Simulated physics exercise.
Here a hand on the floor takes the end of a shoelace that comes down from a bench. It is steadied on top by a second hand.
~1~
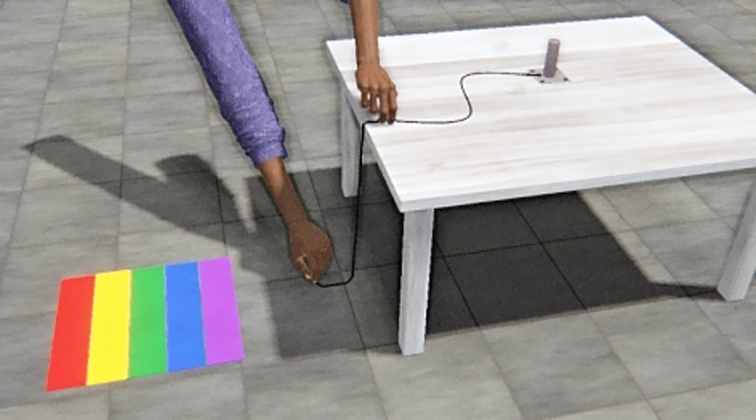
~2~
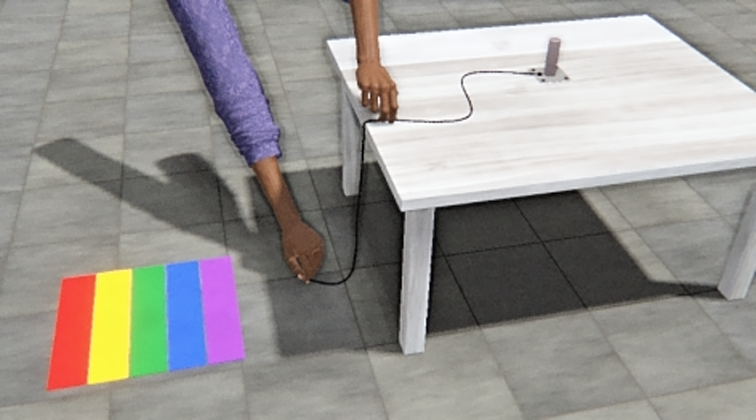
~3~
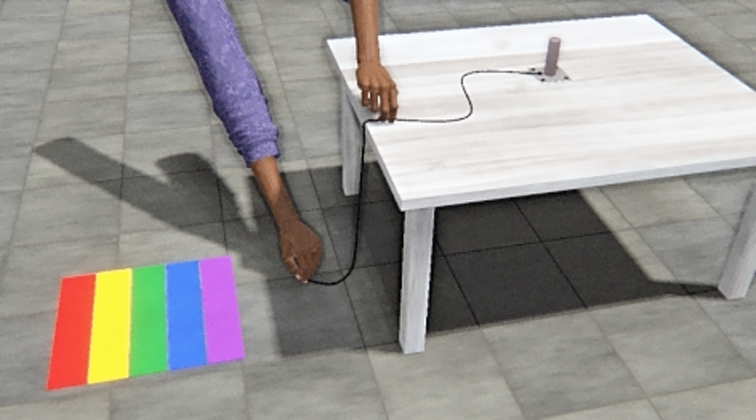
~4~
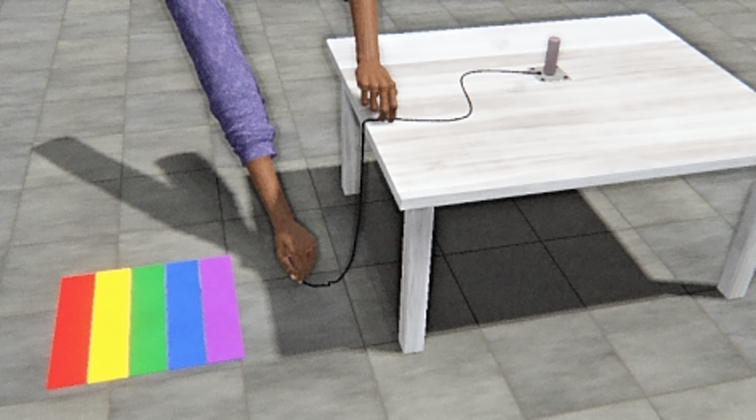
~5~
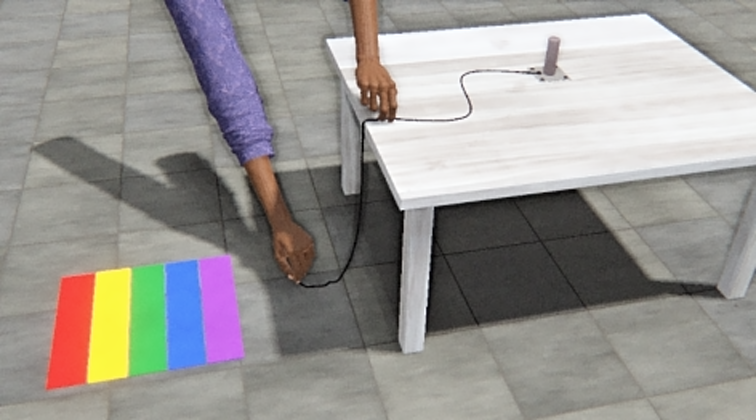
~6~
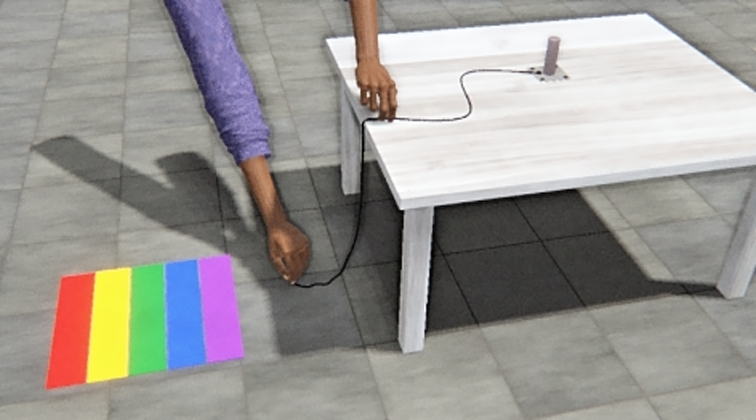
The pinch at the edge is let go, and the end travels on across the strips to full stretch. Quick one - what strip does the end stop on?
The yellow strip.
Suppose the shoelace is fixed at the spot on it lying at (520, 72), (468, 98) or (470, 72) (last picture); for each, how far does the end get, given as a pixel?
Those spots come out as (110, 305), (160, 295) and (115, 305).
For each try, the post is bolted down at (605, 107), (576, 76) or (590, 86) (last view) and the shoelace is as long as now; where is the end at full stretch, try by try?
(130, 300), (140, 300) and (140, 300), in that order.
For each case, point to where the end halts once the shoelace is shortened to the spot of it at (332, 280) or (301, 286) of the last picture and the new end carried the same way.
Case by case: Roughly (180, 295), then roughly (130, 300).
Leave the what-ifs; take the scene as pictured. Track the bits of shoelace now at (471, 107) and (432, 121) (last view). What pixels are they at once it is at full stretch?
One finishes at (408, 102) and the other at (358, 118).
Soon after, end near (176, 294); over blue.
After that, end near (132, 300); over green.
At the stop, end near (107, 304); over yellow. It halts on the yellow strip.
